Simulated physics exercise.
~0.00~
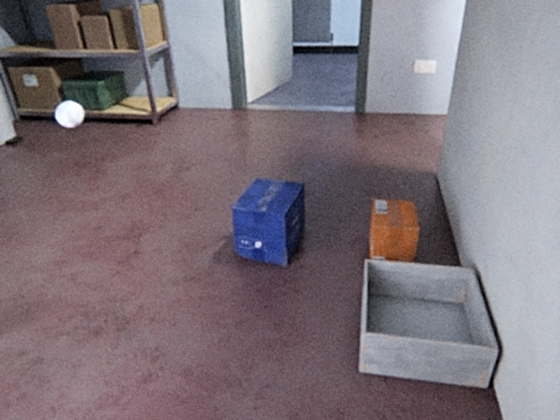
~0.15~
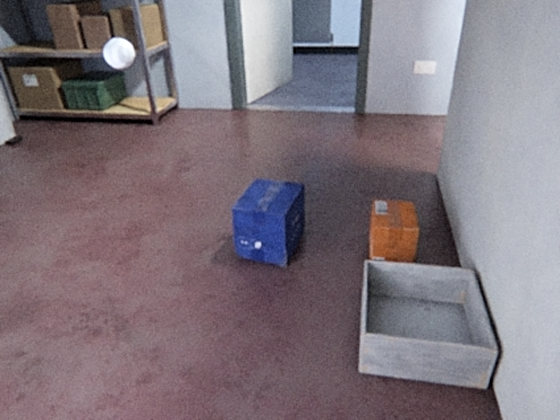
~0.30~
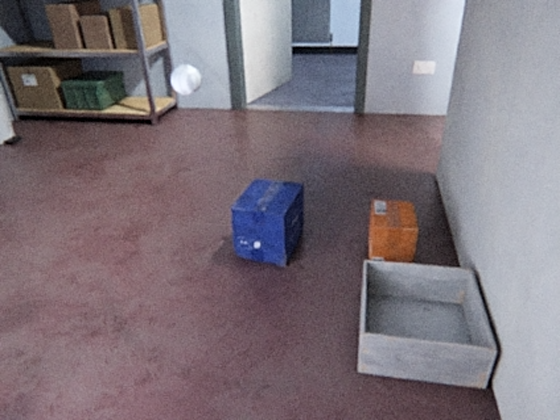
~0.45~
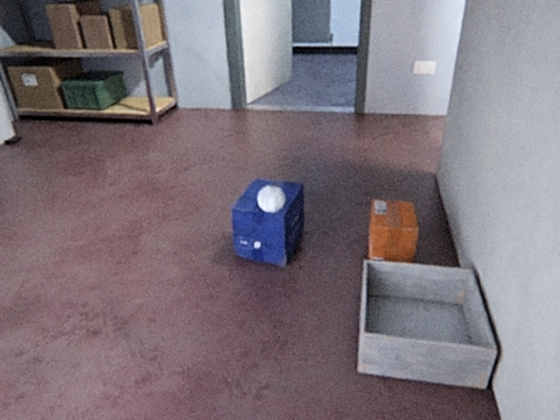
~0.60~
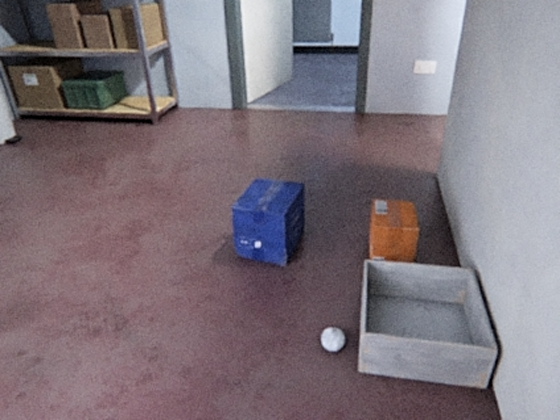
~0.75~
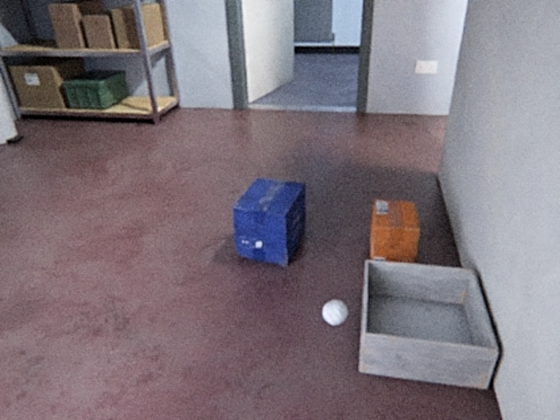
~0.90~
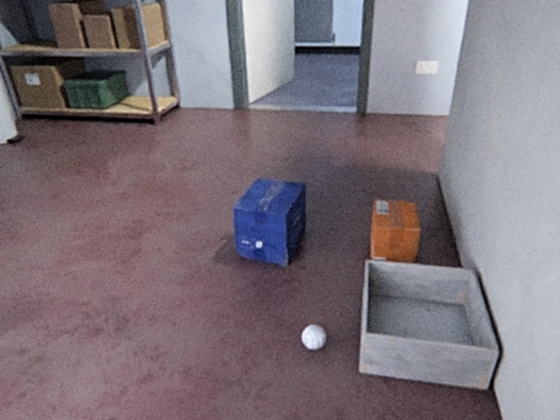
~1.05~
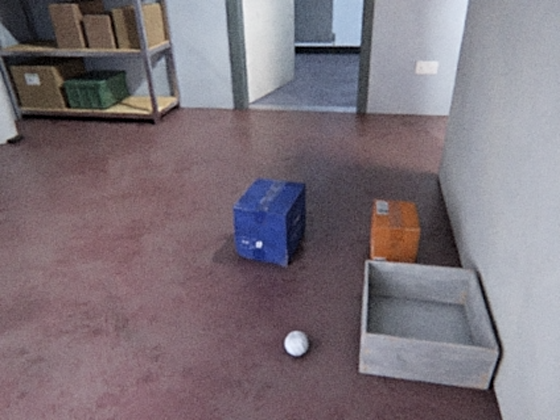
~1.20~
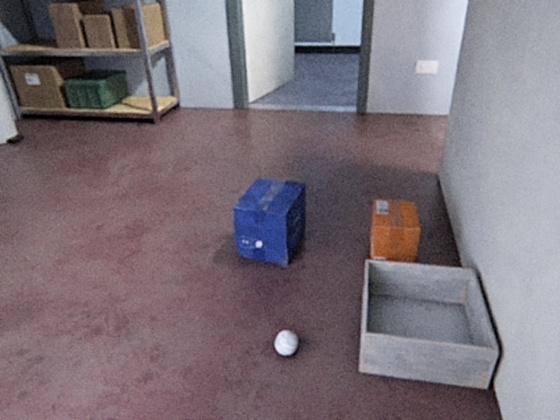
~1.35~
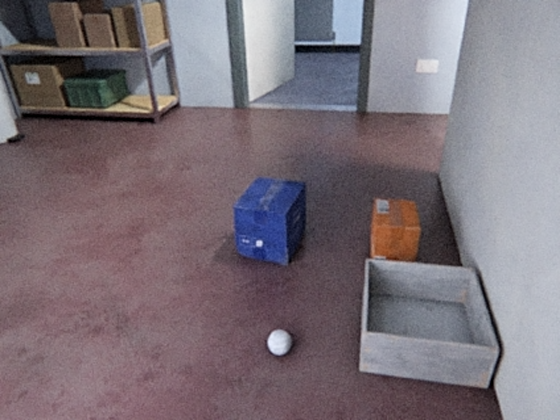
Storeroom floor, a white ball flying over a blue box, landing short of an open tray, bouncing and rolling left to rest outside.
